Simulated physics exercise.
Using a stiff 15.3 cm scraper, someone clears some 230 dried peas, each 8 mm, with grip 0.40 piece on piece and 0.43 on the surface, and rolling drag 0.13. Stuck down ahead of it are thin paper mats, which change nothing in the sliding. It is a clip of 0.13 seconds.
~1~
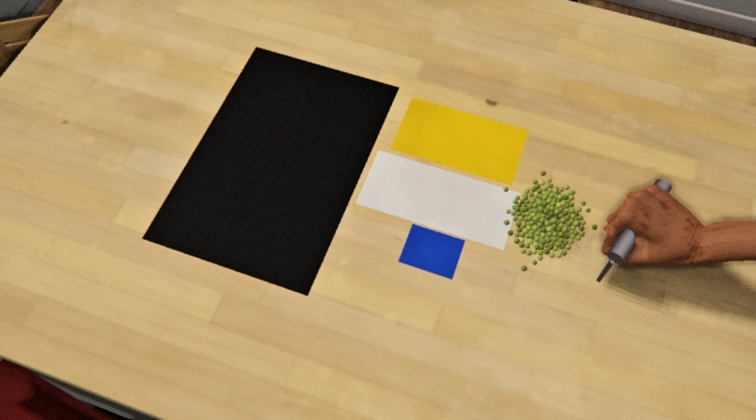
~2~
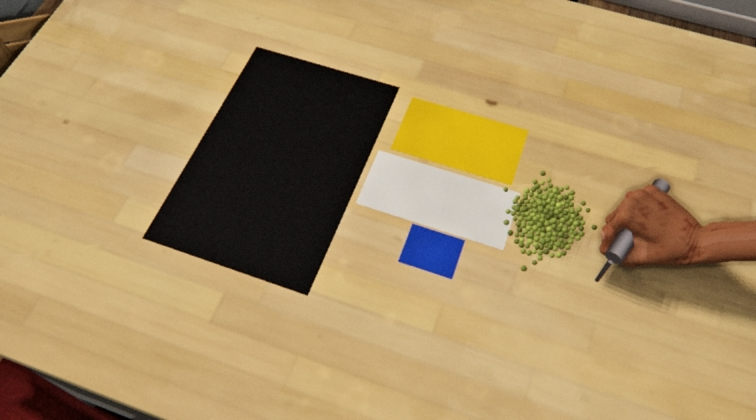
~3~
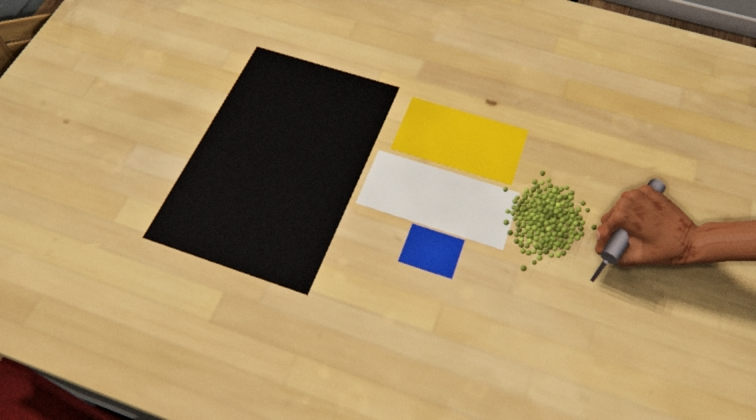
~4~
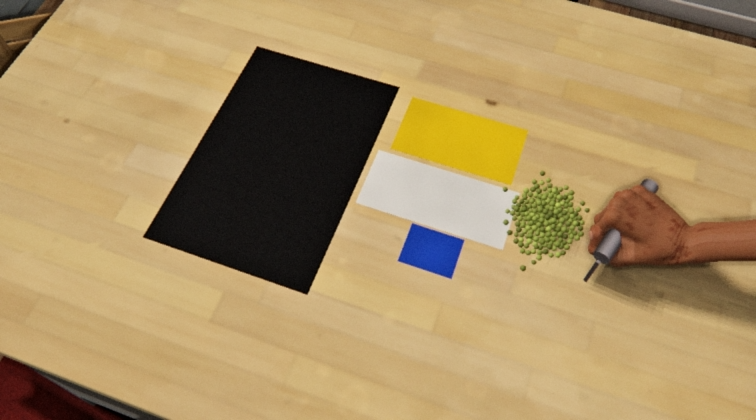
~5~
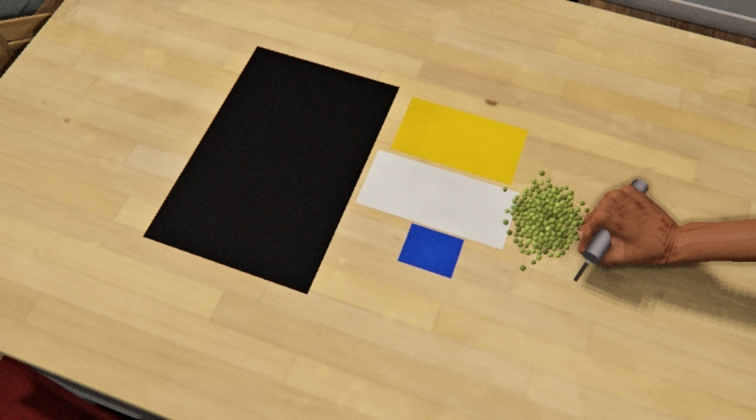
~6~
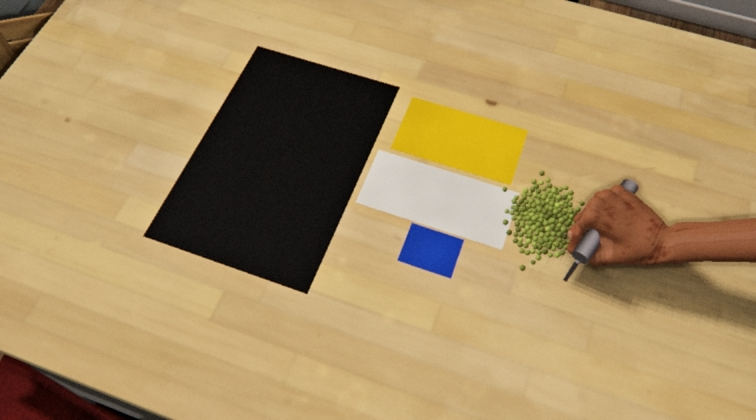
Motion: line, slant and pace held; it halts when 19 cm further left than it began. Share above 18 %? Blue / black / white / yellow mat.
Blue mat: Not above, black mat: Not above, white mat: Above, yellow mat: Not above.
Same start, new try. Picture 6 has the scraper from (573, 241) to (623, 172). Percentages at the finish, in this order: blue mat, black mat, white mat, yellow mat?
The blue mat gets 0 %, the black mat 0 %, the white mat 30 % and the yellow mat 45 %.
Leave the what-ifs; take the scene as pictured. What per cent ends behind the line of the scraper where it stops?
Some 20 in a hundred.
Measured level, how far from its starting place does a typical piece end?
That comes to some 10 cm.
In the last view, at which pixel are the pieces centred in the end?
Around pixel (488, 195).
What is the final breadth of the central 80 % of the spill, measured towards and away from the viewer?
I'd guess near 14 cm, give or take.
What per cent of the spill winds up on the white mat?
It comes to around 45 percent.
Then, 0.19 s after the last picture, scraper 15 cm from its start, spill 15 cm wide; white mat 30 %, off the mats 70 %.
Then, 0.38 s after the last picture, scraper 20 cm from its start, spill 18 cm wide; blue mat 10 %, white mat 50 %, yellow mat 5 %, off the mats 35 %.
Then, 0.54 s after the last picture, scraper 20 cm from its start, spill 19 cm wide; blue mat 10 %, white mat 45 %, yellow mat 5 %, off the mats 35 %.
In the end, blue mat 10 %, white mat 45 %, yellow mat 5 %, black mat 0 %, off the mats 35 %.
